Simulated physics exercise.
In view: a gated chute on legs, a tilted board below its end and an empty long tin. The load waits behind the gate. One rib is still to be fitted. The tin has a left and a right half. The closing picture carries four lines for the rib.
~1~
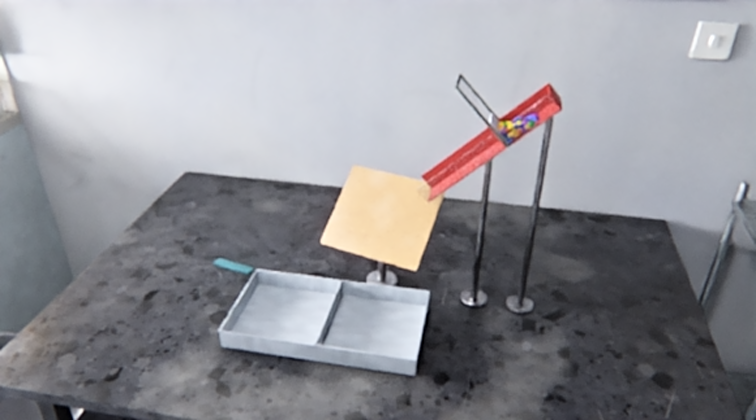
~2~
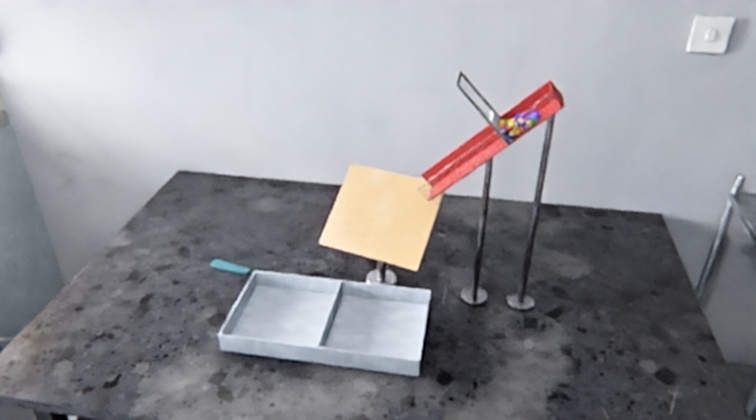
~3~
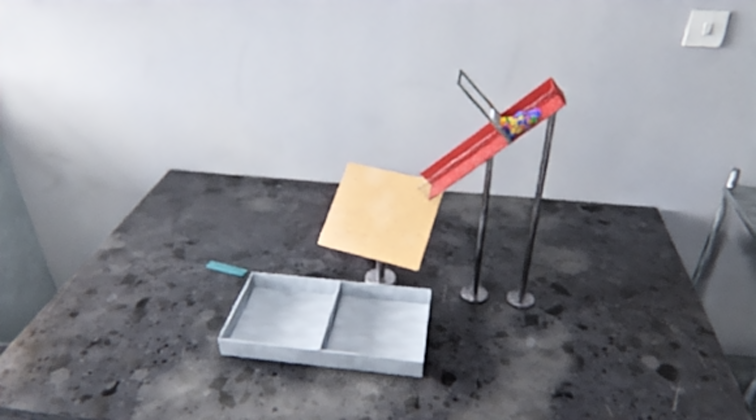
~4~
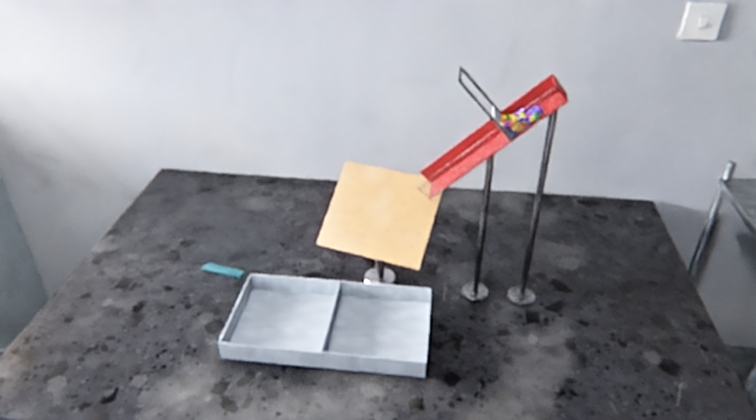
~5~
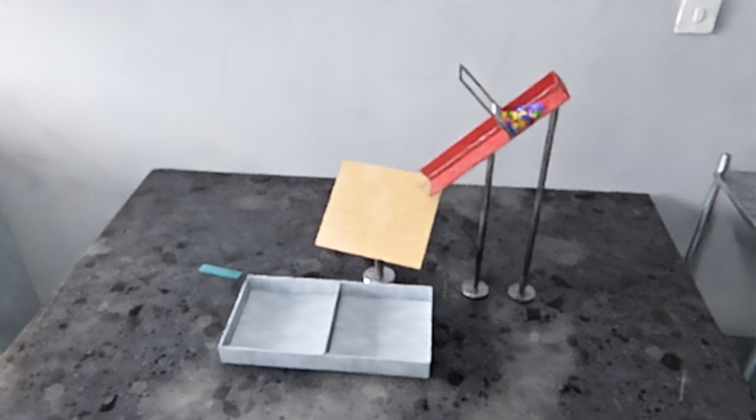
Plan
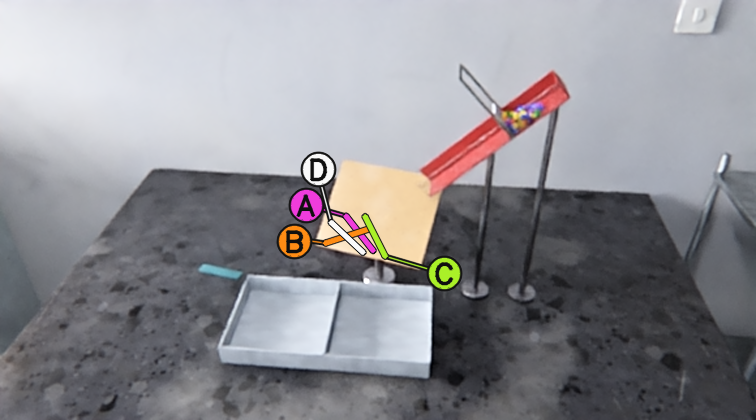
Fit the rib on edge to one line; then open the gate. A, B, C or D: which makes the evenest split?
Line B does it best.
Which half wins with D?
Right.
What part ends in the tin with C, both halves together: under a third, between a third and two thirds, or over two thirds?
It is over two thirds.
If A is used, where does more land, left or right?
The right half.
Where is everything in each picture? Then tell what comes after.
In the first frame, load behind the gate (514, 126), round plastic beads; lip of the chute (430, 195), sloping fairly steeply.
In the second frame, middle of the board (382, 214), tilted fairly steeply; middle of its low edge (366, 256); of its high edge (397, 174).
In the third frame, front corners of the tin (219, 339) and (422, 361); front end of its middle wall (318, 350); gate still shut (495, 117).
In the fourth frame, middle of the load (517, 119); lip (431, 191).
In the fifth frame, middle of the load (518, 116); lip (431, 190).
On the marked copy, line A from (346, 216) to (373, 250); line B from (369, 228) to (325, 243); line C from (365, 216) to (385, 256); line D from (331, 222) to (362, 252).
With A, of what is caught, roughly a quarter in the left half, the larger part in the right.
With B, of what is caught, roughly half in the left half, roughly half in the right.
With C, of what is caught, roughly a quarter in the left half, the larger part in the right.
With D, of what is caught, roughly a quarter in the left half, the larger part in the right.
